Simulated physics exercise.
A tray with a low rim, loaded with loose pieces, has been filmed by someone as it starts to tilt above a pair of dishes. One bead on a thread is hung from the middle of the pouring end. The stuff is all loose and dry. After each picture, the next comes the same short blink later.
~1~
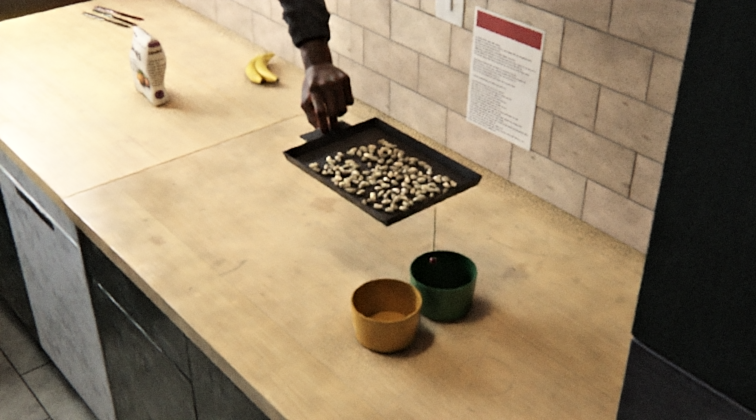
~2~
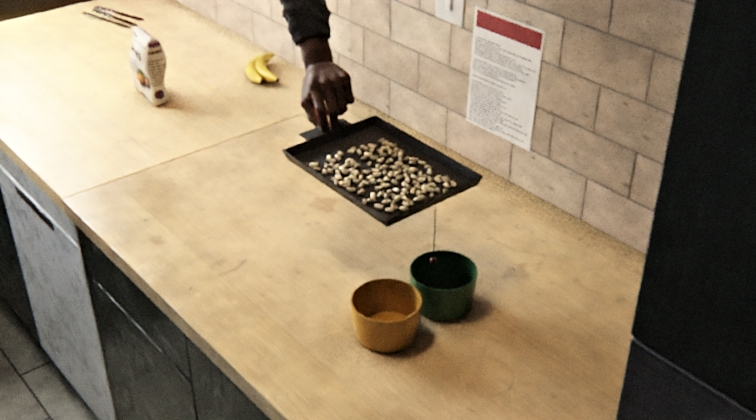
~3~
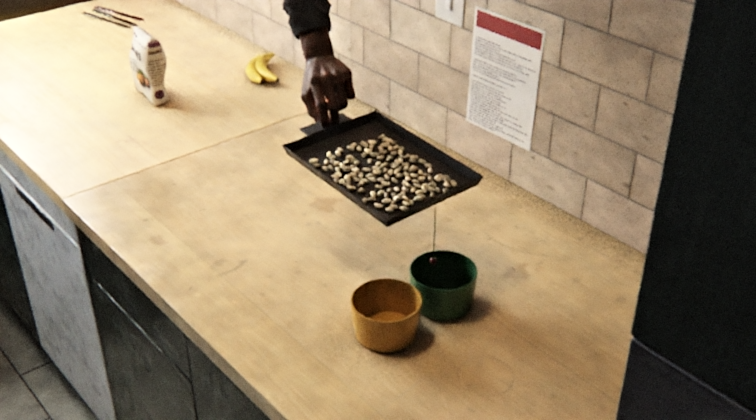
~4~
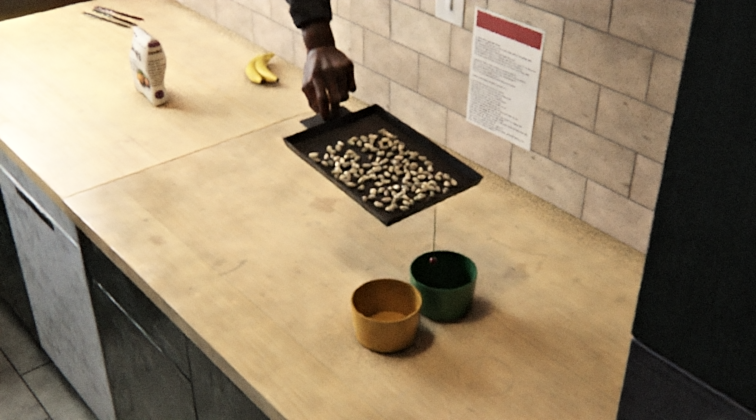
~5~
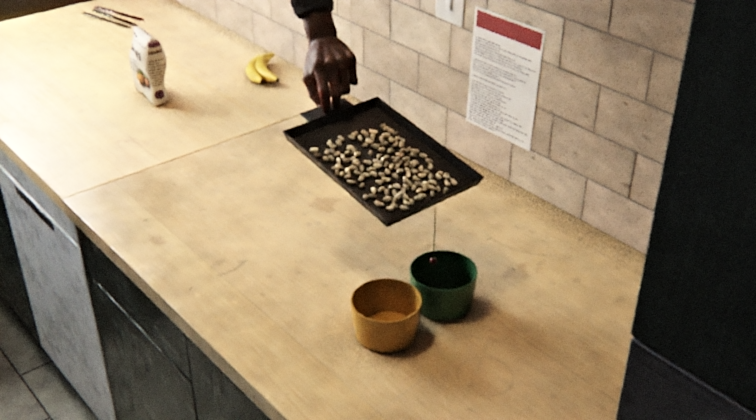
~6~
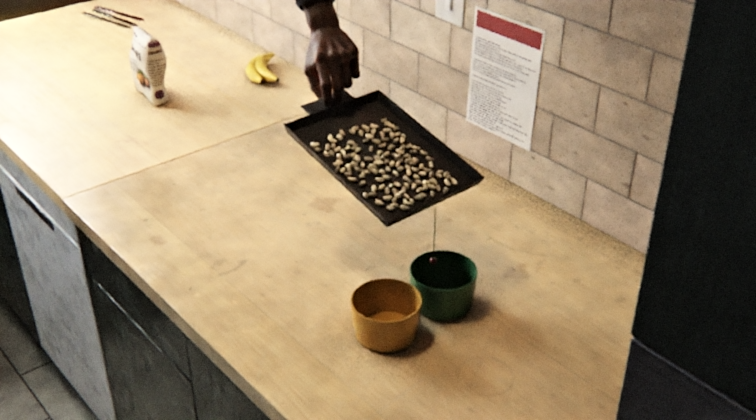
A dark tray of pale beans, held by a hand at its far end, tilted slightly as the hand raised that end above the counter, while the orange and green bowls below stayed still.
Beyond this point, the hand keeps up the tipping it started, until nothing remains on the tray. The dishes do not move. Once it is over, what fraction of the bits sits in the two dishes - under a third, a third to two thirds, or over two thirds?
The dishes hold a third to two thirds of the bits.
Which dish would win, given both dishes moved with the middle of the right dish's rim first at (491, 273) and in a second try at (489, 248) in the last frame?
In turn: The left-hand dish; left.
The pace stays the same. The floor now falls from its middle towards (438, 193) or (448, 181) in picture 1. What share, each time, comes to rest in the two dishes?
The share is 30 per cent in the first and 30 per cent in the second.
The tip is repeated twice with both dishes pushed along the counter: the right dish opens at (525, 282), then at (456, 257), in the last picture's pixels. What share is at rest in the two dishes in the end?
Trial 1 near 20 percent, trial 2 near 20 percent.
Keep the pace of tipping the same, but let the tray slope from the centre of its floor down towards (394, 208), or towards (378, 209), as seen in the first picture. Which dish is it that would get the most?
The first try favours the leftmost dish, the second the leftmost dish.
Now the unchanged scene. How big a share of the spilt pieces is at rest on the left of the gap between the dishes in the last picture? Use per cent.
Left fraction: Around 0 per cent.
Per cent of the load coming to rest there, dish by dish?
The left dish ends with 20 per cent of the load and the right dish with 30 per cent.
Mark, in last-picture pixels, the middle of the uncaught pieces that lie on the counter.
The centre sits near (478, 336).
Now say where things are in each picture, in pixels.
Corners of the pouring end (387, 217) and (478, 176), level; middle of the load (385, 174), white beans; left dish (409, 330); right dish (466, 299); bead on its thread (433, 261), in the first frame.
Corners of the pouring end (387, 217) and (478, 176), level; middle of the load (385, 173), in the second frame.
Corners of the pouring end (388, 217) and (478, 176), tipped barely, level across its low end; middle of the load (385, 171), in the third frame.
Corners of the pouring end (388, 218) and (479, 176), tipped a little, level across its low end; middle of the load (386, 168), in the fourth frame.
Corners of the pouring end (388, 218) and (479, 176), tipped a little, level across its low end; middle of the load (386, 165), in the fifth frame.
Corners of the pouring end (389, 219) and (480, 176), tipped a little, level across its low end; middle of the load (387, 162); left dish (409, 330); right dish (466, 299), in the sixth frame.
Just after the last frame, tray tipped steeply; every one on the tray.
A moment on, tray tipped right over; almost all on the tray; just a few outside both; just a few in the air.
Further on, tray tipped past a quarter turn; about a tenth in the left dish; roughly a quarter in the right dish; roughly half outside both.
When it is over, tray tipped past a quarter turn; about a tenth in the left dish; roughly a quarter in the right dish; roughly half outside both.
